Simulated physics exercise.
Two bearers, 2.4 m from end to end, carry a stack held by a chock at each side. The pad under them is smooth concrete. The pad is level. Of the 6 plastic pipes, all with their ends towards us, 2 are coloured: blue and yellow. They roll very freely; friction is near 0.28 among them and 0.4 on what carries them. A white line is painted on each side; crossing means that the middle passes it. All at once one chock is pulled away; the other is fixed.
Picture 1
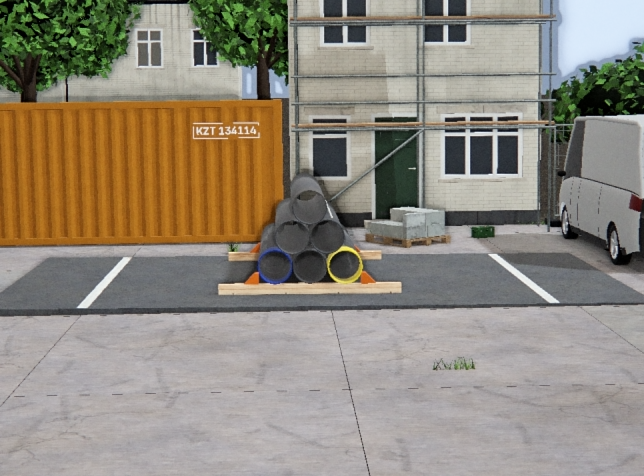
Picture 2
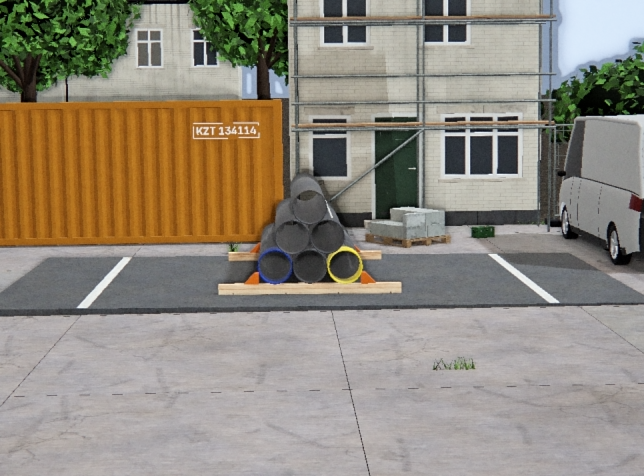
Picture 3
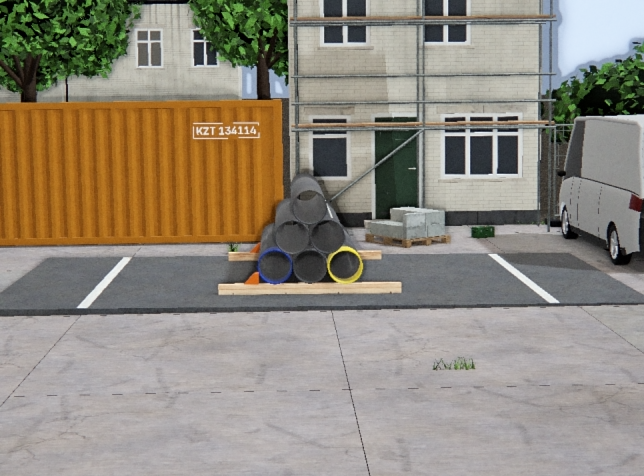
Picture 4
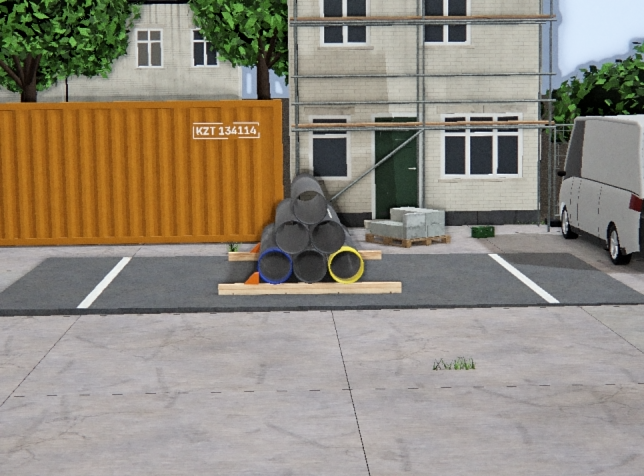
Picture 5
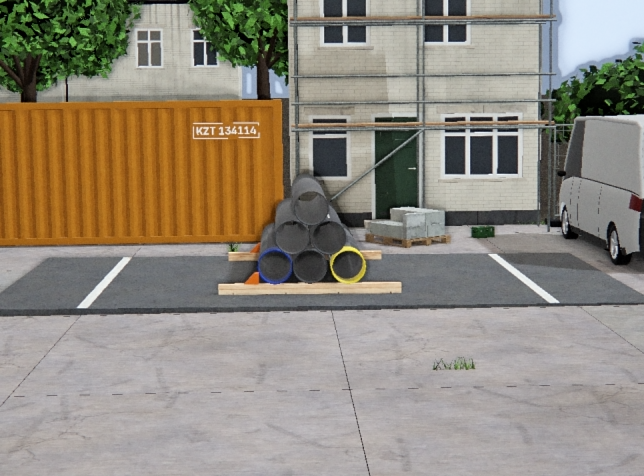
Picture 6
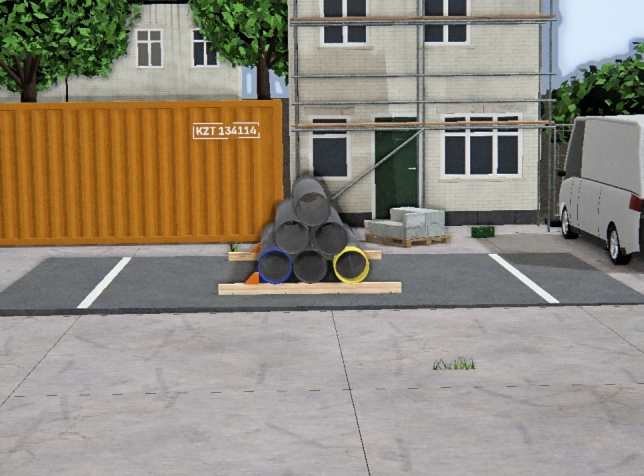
In a paved yard beside an orange container, six dark pipes sat stacked on wooden beams when the orange wedge on the right vanished, and the yellow-rimmed pipe then shifted very slightly to the right.
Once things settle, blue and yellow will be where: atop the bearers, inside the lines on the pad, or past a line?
Blue comes to rest atop the bearers, yellow comes to rest past a line.
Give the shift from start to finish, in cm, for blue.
Blue 0.
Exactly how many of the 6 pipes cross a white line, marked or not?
The count is 2.
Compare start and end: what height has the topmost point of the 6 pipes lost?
Some 40 cm lower.
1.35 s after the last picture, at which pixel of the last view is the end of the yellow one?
At about (432, 276).
Another 1.3 s on from the last picture, blue is on the bearers, 75 cm from the bearers' left end; yellow is off the bearers, 145 cm short of the right line, rolling right; 0 over a line so far.
Another 3.0 s on from the last picture, yellow is past the right line; still the same for blue; 1 over a line so far.
In the end (7.1 s after the last picture), blue is on the bearers, 75 cm from the bearers' left end; yellow is past the right line; 2 over a line so far.
